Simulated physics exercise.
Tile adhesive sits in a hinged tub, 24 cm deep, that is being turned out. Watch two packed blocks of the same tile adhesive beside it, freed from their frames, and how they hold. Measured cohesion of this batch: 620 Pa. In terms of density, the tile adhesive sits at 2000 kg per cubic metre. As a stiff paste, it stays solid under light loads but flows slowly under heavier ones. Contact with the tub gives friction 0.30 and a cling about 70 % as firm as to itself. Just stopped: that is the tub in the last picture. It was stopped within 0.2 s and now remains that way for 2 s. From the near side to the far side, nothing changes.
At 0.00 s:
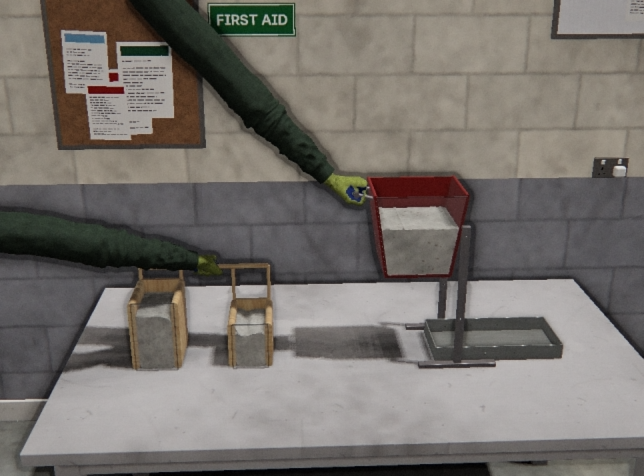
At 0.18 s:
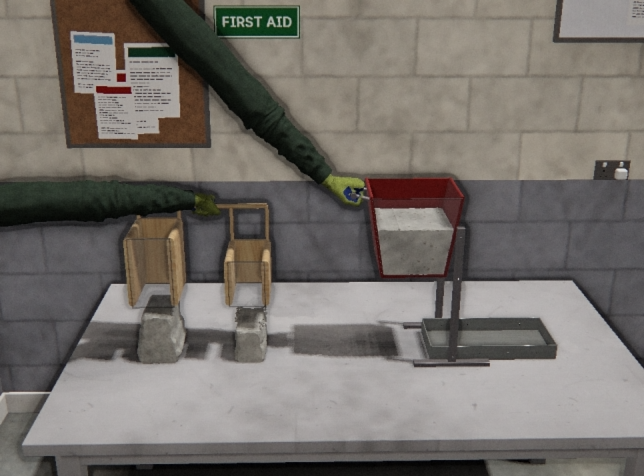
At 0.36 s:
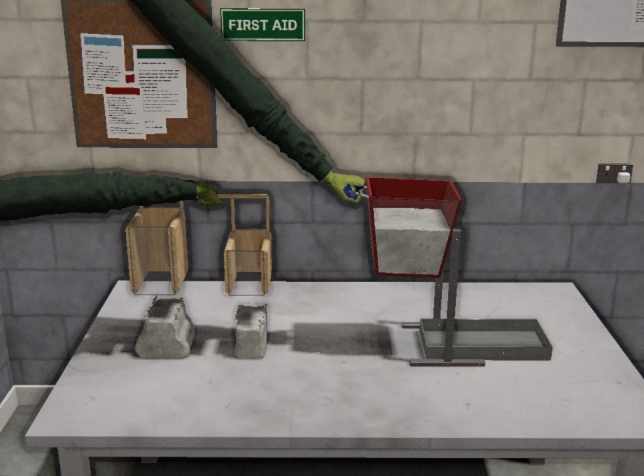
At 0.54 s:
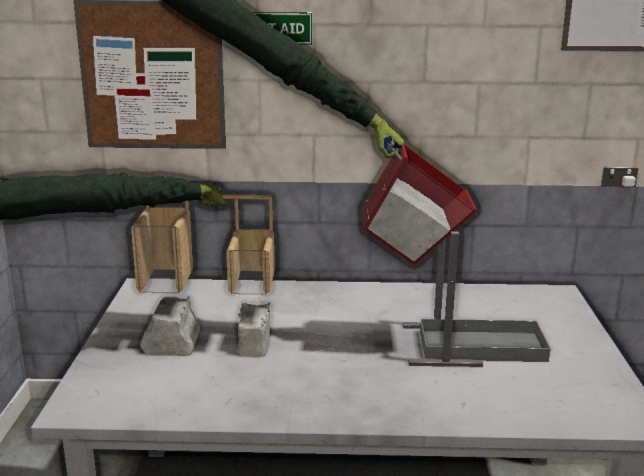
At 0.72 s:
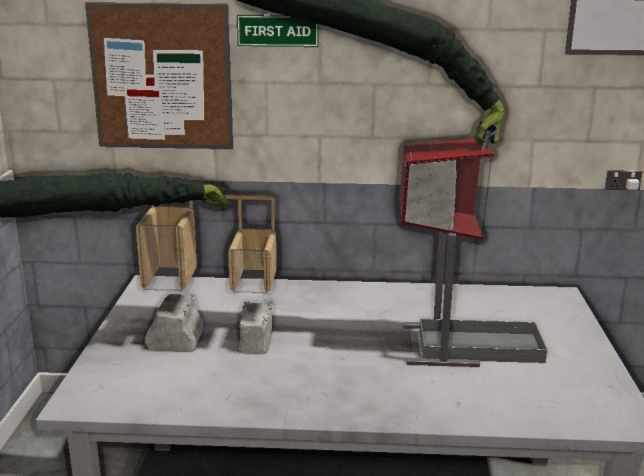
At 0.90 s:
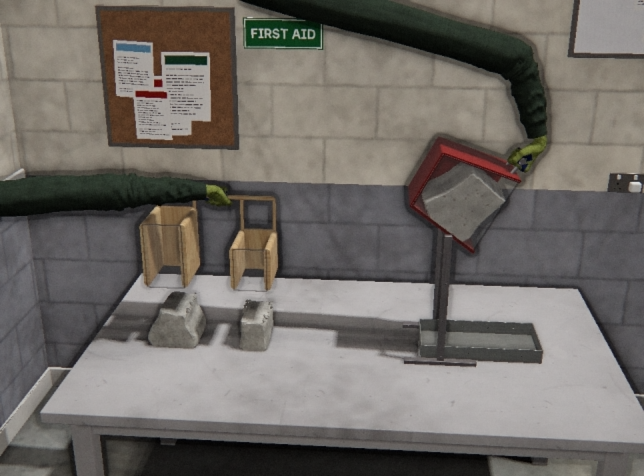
On a white table in a workshop, one gloved hand lifted two wooden moulds off grey blocks, the taller block slumping slightly, before another hand swung a red tub of grey material over onto its side.
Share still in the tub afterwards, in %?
0 %.
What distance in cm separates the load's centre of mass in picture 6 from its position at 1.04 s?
Close to 17 centimetres.
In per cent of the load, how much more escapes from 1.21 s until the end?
Load share from then on: Near 0 %.
After 1.04 s, the tub is at 118 degrees and holds 30 %.
After 1.21 s, the tub is at 118 degrees and holds 0 %.
After 1.38 s, the tub is at 118 degrees and holds 0 %.
After 1.55 s, the tub is at 118 degrees and holds 0 %.
After 2.90 s, the tub is at 118 degrees and holds 0 %.
